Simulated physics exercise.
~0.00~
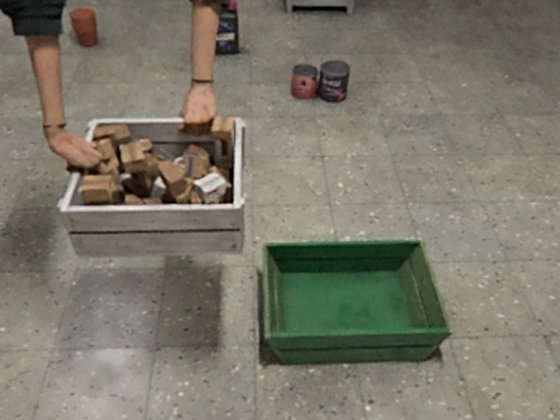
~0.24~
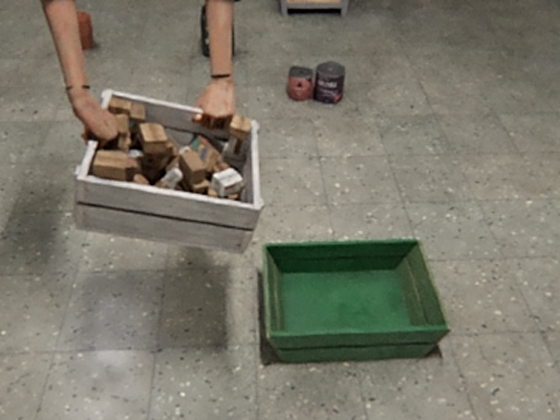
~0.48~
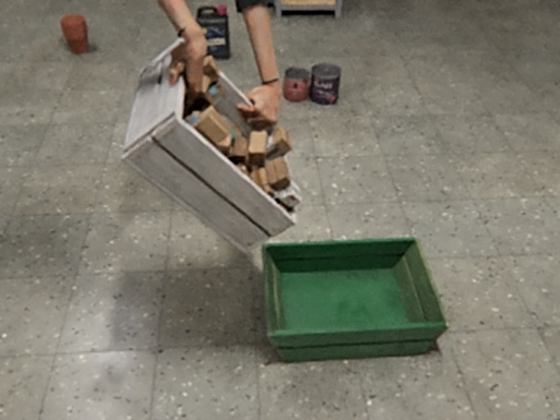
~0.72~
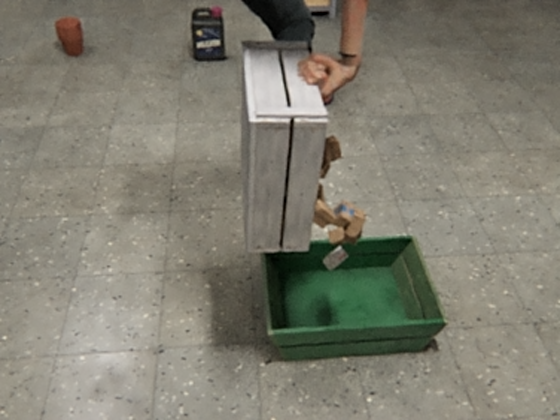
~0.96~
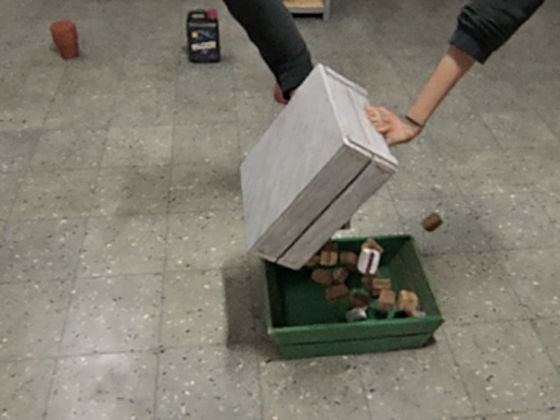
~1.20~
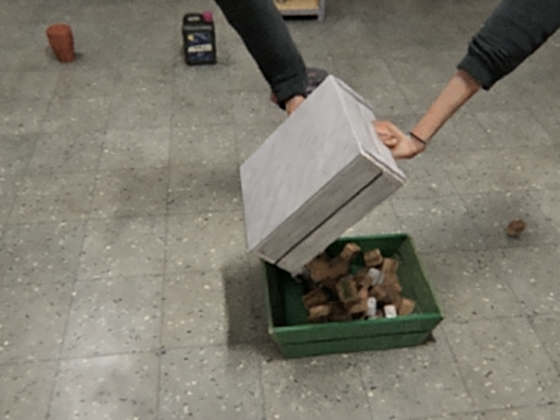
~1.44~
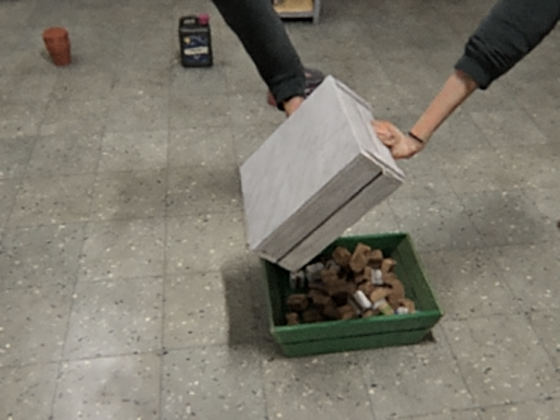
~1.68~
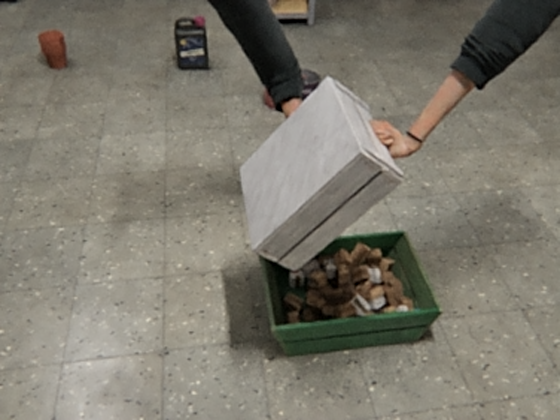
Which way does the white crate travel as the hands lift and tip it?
The white crate moves to the right, ending up tilted over the green box.
